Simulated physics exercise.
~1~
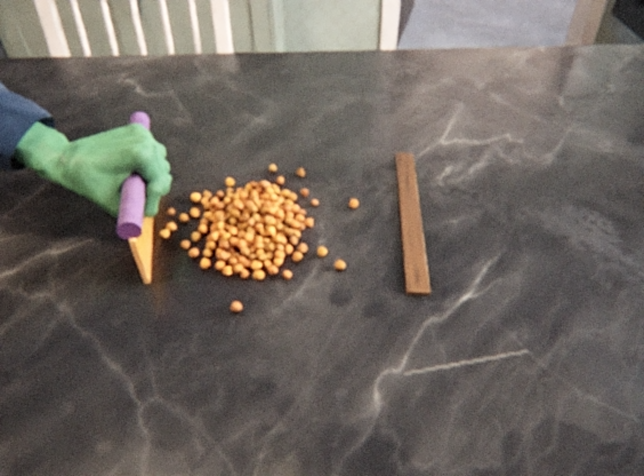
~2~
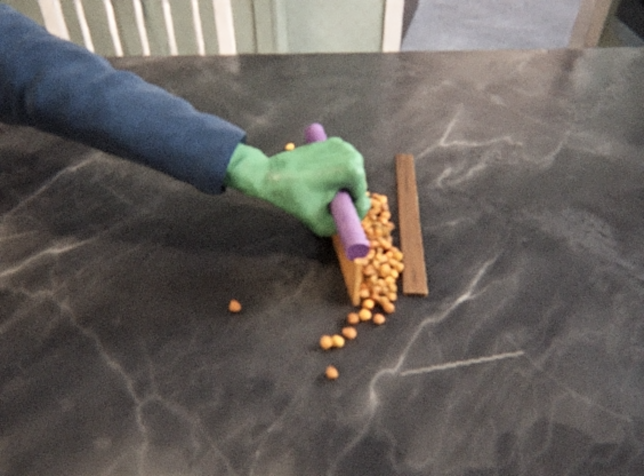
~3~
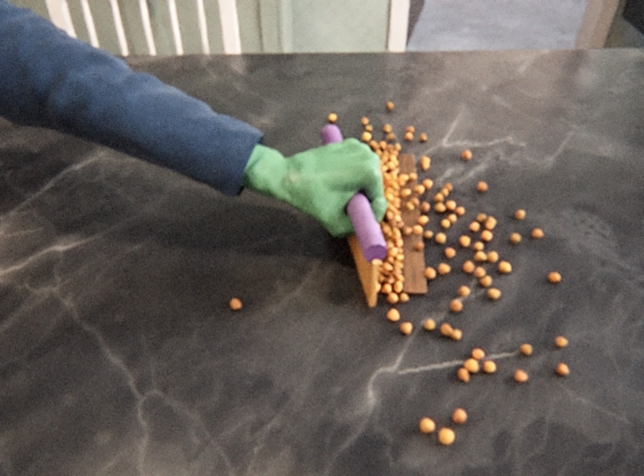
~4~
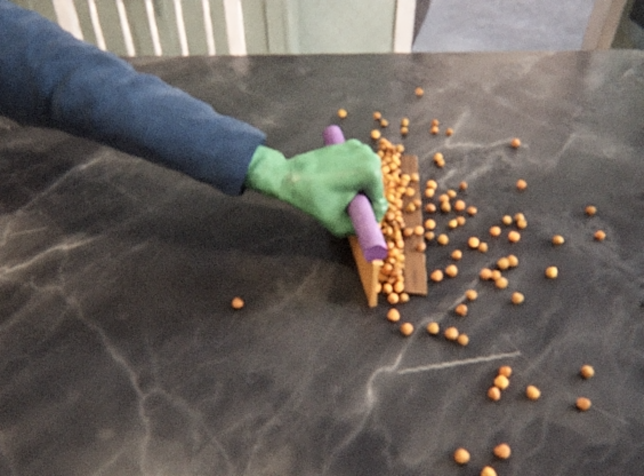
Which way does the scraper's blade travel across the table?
The blade travels to the right, pushing the chickpeas towards the wooden strip.
